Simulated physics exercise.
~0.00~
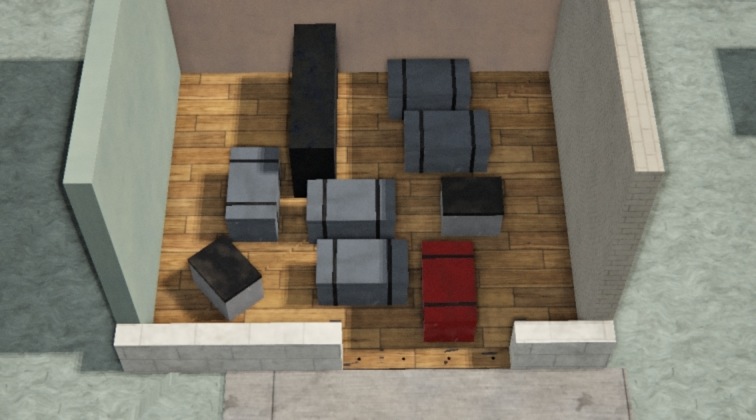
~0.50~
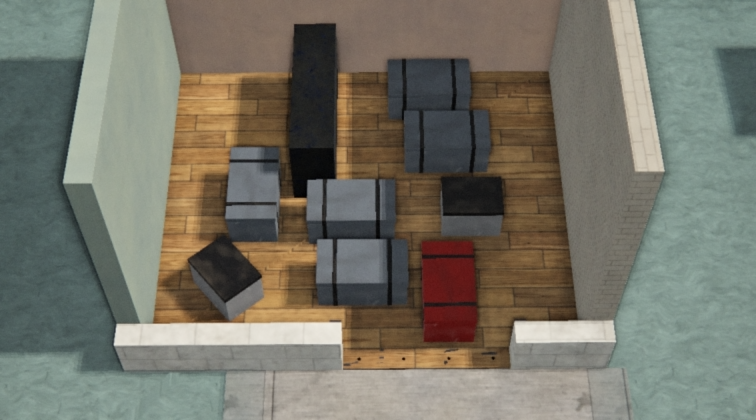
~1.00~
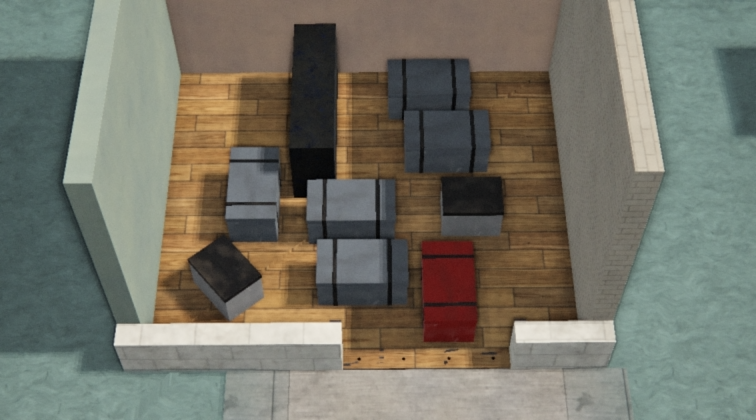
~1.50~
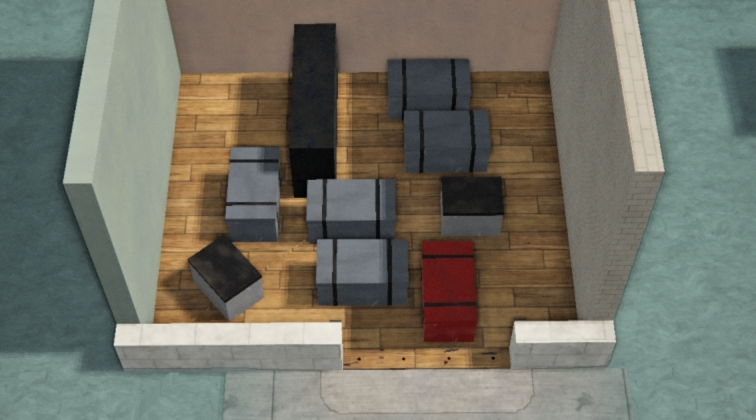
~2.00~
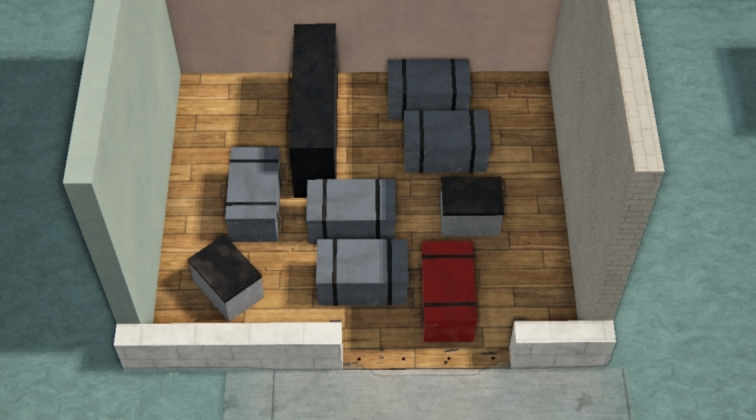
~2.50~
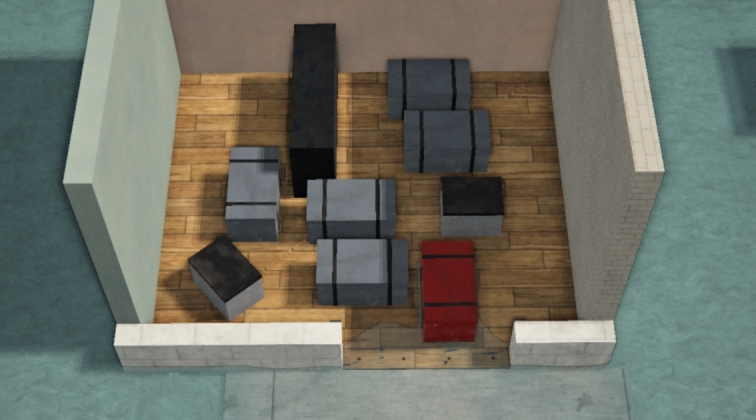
A red trunk and several grey and black trunks and chests sat still on the wooden floor of a small open-topped store, while a thin patch of water appeared at the doorway near the end.
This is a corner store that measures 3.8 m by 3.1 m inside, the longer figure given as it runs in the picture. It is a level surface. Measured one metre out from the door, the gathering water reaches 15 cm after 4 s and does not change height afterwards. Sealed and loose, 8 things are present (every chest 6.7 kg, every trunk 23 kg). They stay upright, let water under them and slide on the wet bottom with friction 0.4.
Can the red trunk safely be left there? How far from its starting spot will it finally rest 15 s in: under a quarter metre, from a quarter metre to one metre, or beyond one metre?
It ends up beyond one metre away.
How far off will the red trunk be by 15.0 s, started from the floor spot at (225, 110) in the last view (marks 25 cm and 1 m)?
Outcome - it covers a small distance.
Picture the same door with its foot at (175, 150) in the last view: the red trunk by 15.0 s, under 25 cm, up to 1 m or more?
The red trunk would go a long distance.
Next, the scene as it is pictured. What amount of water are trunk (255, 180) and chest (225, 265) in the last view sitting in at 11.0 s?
Some 5 cm at the first, some 7 cm at the second.
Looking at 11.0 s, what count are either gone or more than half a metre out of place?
4.
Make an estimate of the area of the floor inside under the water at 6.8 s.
About 8.0 m2.
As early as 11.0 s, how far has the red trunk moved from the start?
Displacement near 200 cm.
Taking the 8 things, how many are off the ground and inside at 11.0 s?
Count: 5.
After 3.5 s the red trunk is near (451, 276), 0.0 m from its start, aground; 0 afloat.
After 6.8 s the red trunk is near (545, 183), 1.4 m from its start, afloat; 3 afloat.
After 11.0 s the red trunk is near (515, 88), 2.2 m from its start, afloat; 5 afloat.
After 15.0 s the red trunk is near (448, 87), 2.1 m from its start, afloat; 8 afloat.
